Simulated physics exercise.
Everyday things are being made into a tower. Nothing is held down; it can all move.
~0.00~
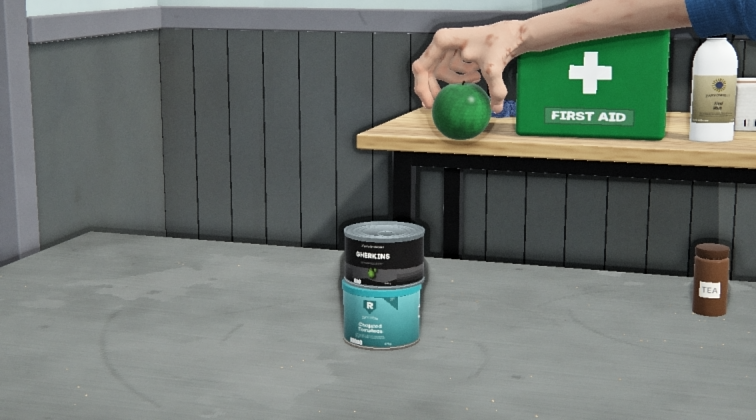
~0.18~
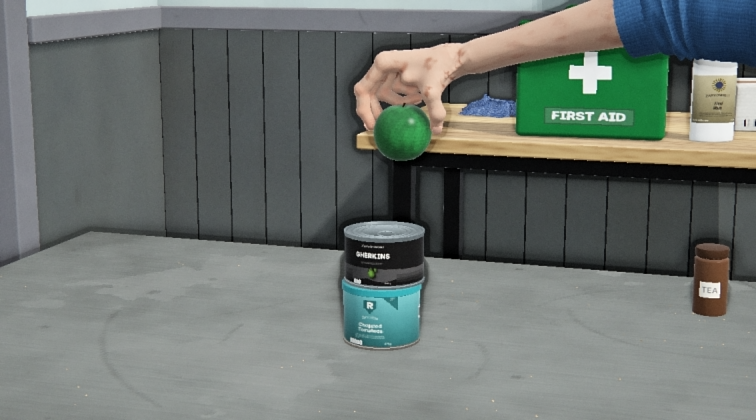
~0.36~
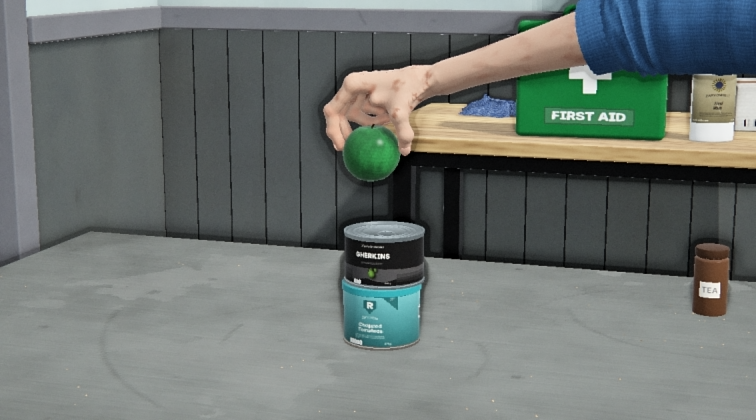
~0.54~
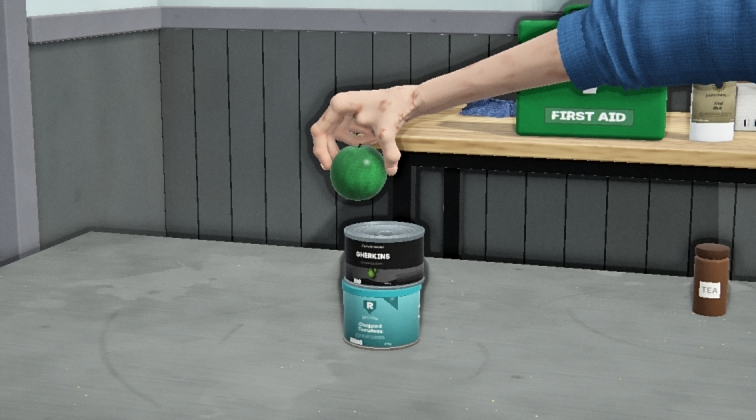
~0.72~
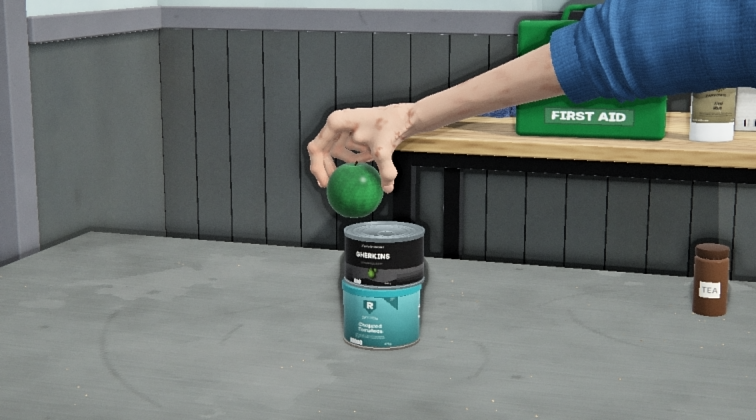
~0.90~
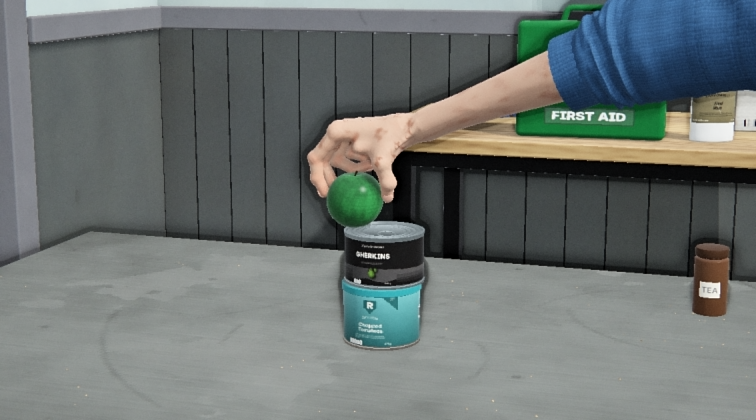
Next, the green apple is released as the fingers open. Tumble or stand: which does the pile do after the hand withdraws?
Nothing comes down.
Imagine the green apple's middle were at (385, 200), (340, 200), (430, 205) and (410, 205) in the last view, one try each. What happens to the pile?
First try: It stays up; second try: It comes apart; third try: It loses its balance; fourth try: It holds.
After 1.60 s, things are still on the move.
After 2.50 s, no change.
After 3.40 s, green apple resting near (353, 200).
In the end (4.0 s), all 4 unmoved. At the end, from the last picture's camera, green apple near (353, 200). The pile holds.
